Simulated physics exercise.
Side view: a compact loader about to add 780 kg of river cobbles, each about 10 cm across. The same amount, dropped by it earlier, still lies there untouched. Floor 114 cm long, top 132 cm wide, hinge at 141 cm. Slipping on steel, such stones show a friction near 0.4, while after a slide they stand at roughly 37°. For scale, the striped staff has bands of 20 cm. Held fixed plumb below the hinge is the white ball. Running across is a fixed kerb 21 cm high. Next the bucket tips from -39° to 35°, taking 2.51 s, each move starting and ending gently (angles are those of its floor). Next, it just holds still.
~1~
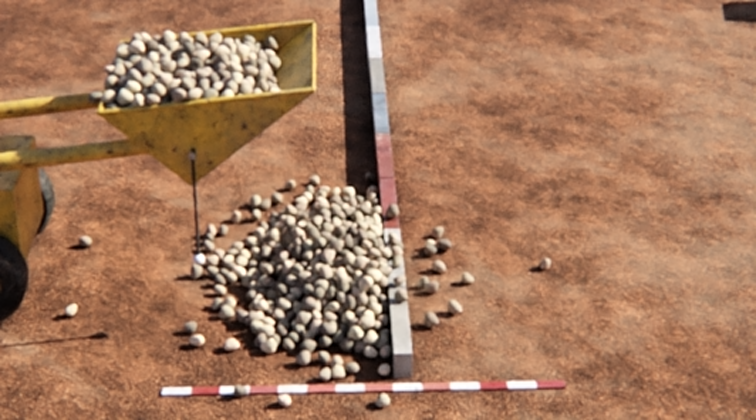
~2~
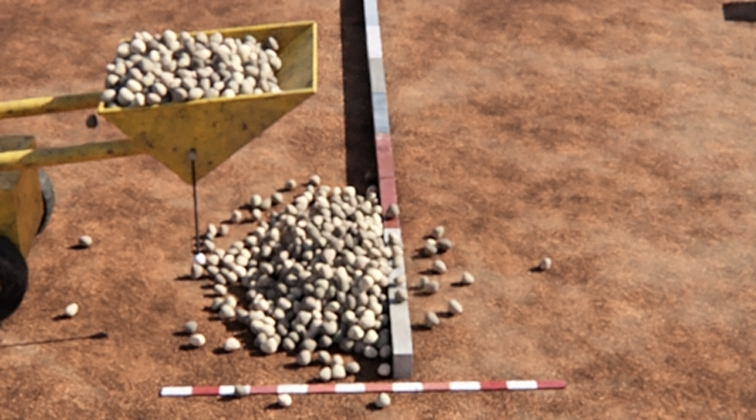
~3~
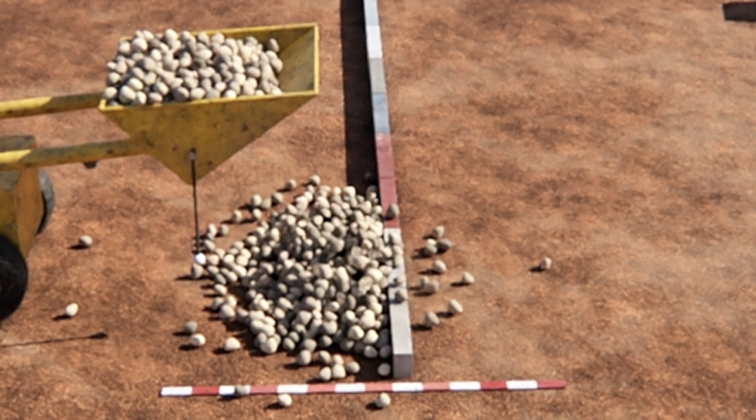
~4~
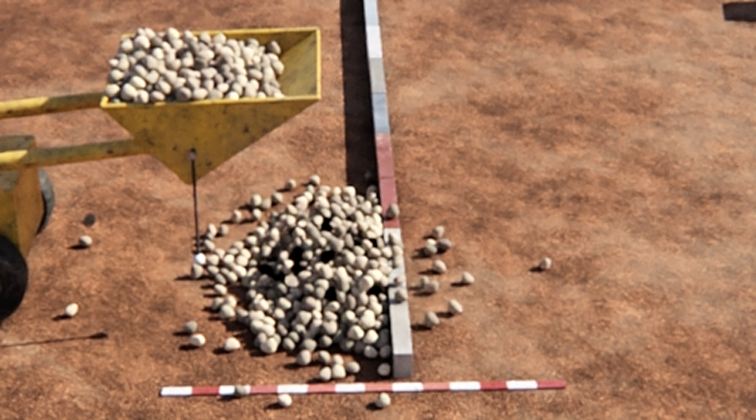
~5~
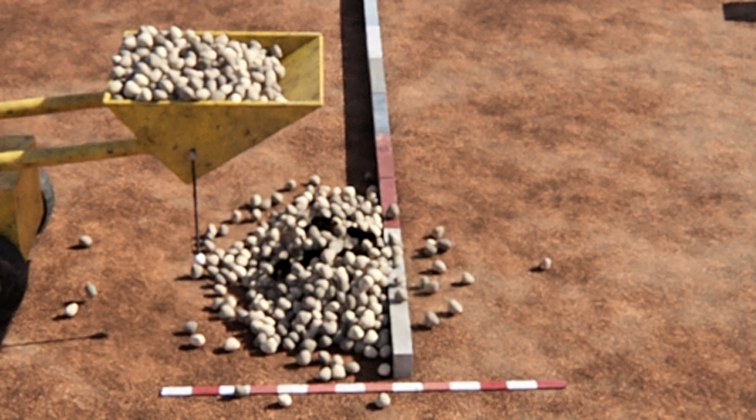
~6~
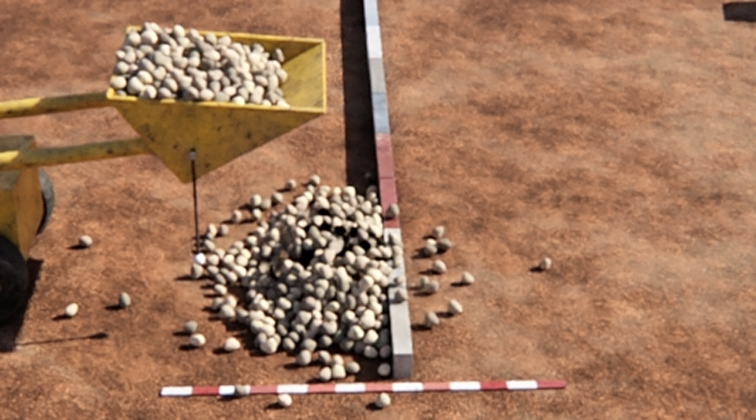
A yellow bucket heaped with round, pale stones tilted slightly down to the right beside a stone pile against a kerb, while one stray stone dropped on the left and dark gaps briefly showed in the pile.
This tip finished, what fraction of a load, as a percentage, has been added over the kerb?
About 27 per cent of a load.
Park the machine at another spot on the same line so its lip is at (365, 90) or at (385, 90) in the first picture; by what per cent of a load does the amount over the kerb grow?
75 % and 90 %.
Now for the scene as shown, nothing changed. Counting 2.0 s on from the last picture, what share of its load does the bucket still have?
About 25 per cent is held.
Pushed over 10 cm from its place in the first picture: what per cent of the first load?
About 20 %.
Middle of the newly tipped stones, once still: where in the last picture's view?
Centre: Approx. (354, 250).
Then, 1.3 s after the last picture the floor is at 23°; in per cent of one load, 94 in the bucket, 104 on this side of the kerb, 2 over the kerb; the foremost stones are at (455, 260).
Then, 2.0 s after the last picture the floor is at 35°; in per cent of one load, 25 in the bucket, 165 on this side of the kerb, 11 over the kerb; the foremost stones are at (472, 268).
Then, 2.4 s after the last picture the floor is at 35°; in per cent of one load, 4 in the bucket, 177 on this side of the kerb, 20 over the kerb; the foremost stones are at (503, 269).
Then, 5.2 s after the last picture the floor is at 35°; in per cent of one load, 0 in the bucket, 172 on this side of the kerb, 29 over the kerb; the foremost stones are at (544, 246). Net gain over the kerb, 27.
